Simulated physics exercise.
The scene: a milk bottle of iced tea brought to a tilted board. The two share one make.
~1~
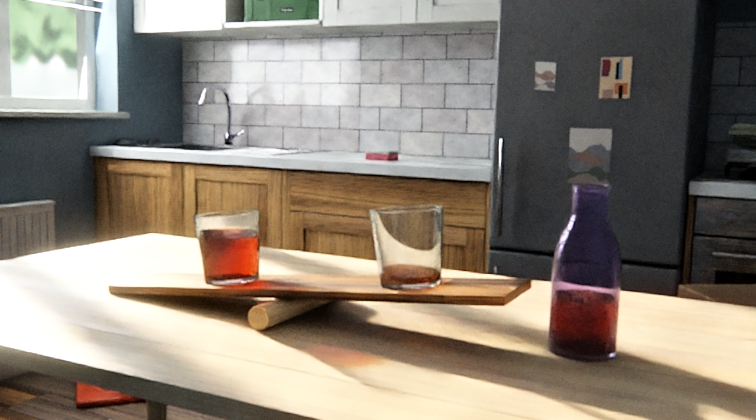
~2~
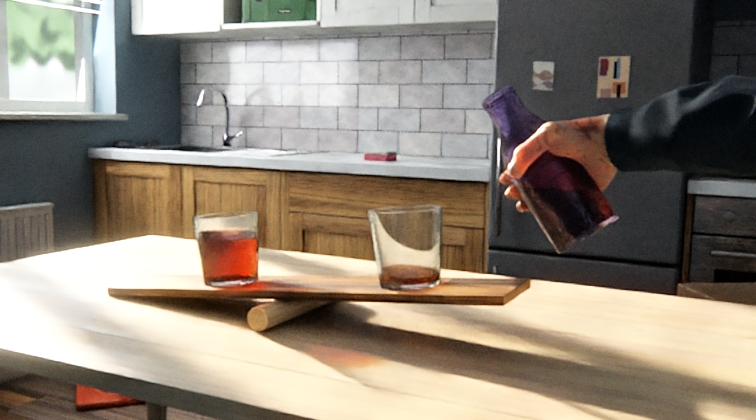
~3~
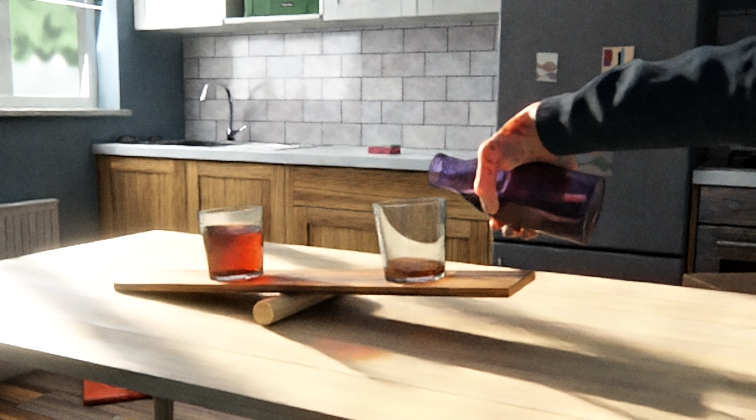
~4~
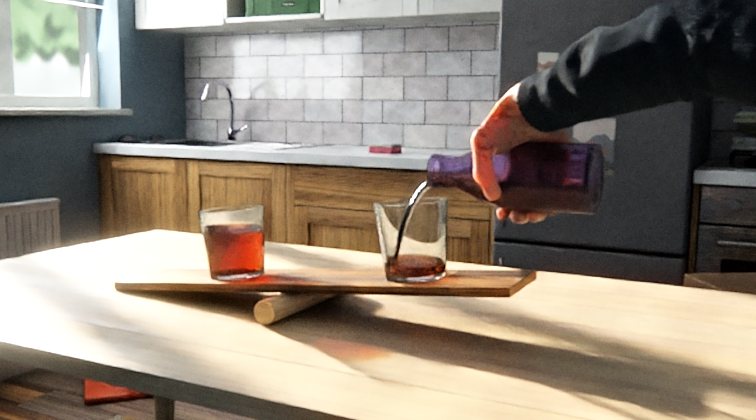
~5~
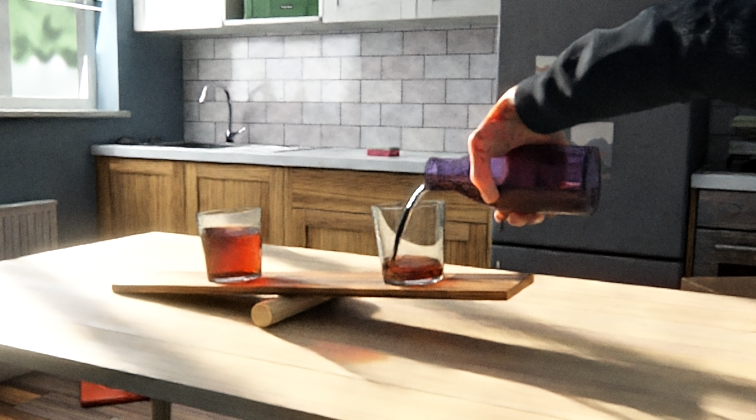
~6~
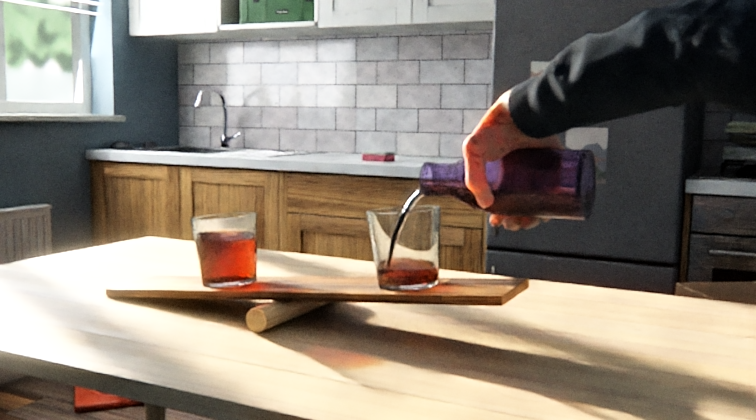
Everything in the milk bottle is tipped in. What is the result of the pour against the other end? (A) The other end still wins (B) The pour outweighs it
The answer is B.
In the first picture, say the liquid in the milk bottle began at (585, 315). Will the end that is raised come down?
Given that level, I'd expect it to seesaw across.
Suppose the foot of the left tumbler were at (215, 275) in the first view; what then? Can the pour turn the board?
My call: Goes down there.
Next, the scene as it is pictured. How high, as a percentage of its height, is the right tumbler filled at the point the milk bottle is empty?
Level: Some 70 %.
A moment on, the right tumbler is about half full; the board has swung over, and that end is down.
Further on, the right tumbler is about two thirds full; the board has swung over, and that end is down.
When it is over, the right tumbler is about two thirds full; the board has swung over, and that end is down.
